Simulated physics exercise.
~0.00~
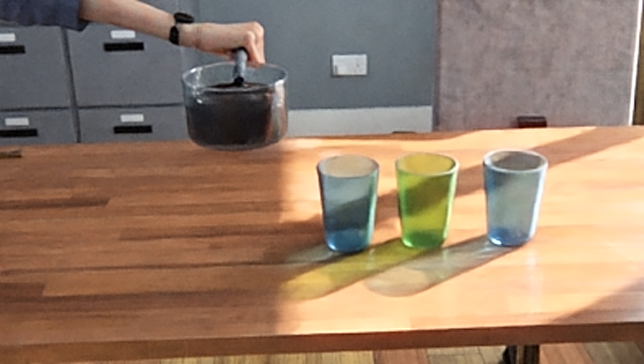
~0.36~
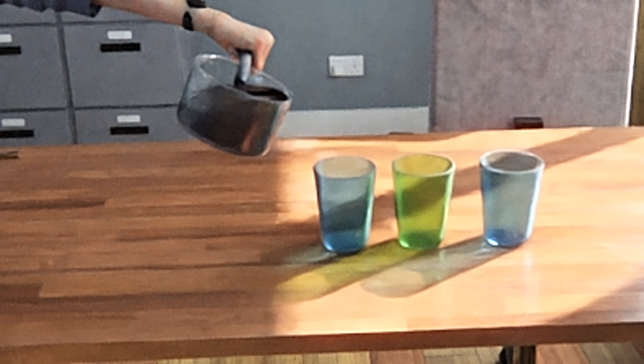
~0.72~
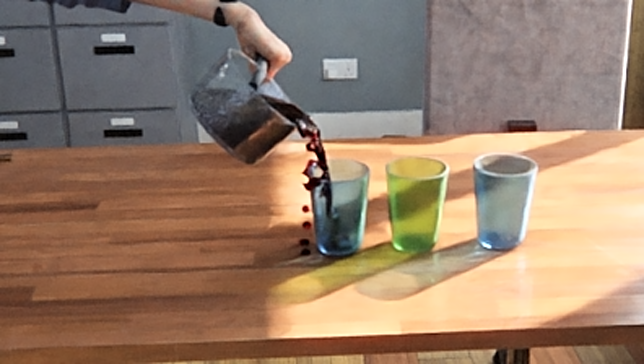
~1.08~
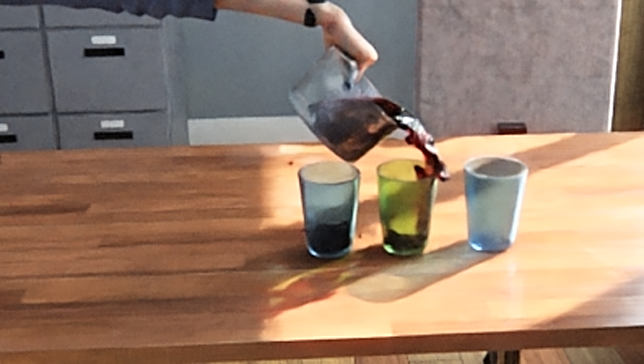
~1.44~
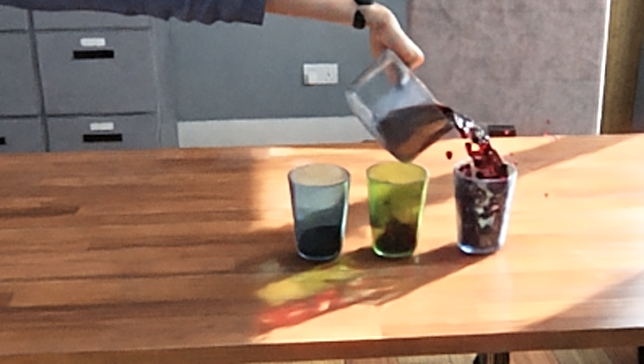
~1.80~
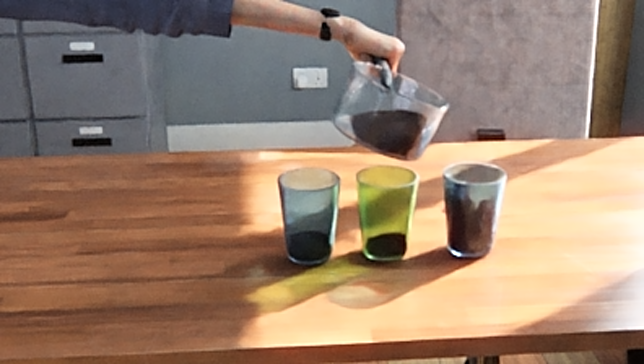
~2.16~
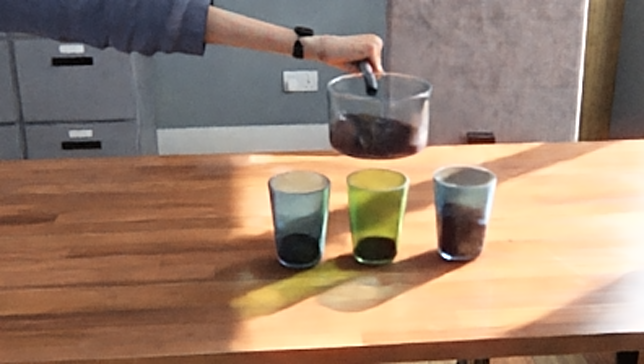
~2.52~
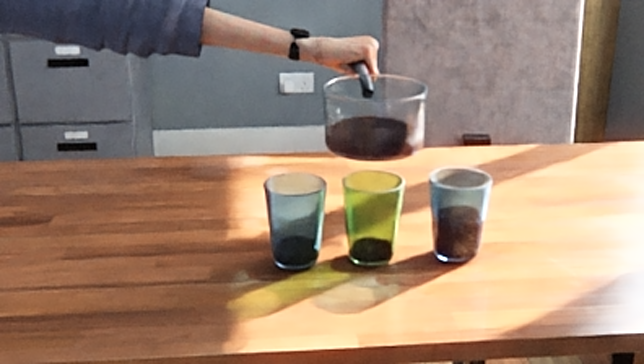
On a sunlit wooden table, a hand tilts a glass saucepan of dark wine and sweeps it rightward, pouring into three tumblers in turn and scattering some drops, then levels it, leaving the right tumbler fullest and wine still in the pan.
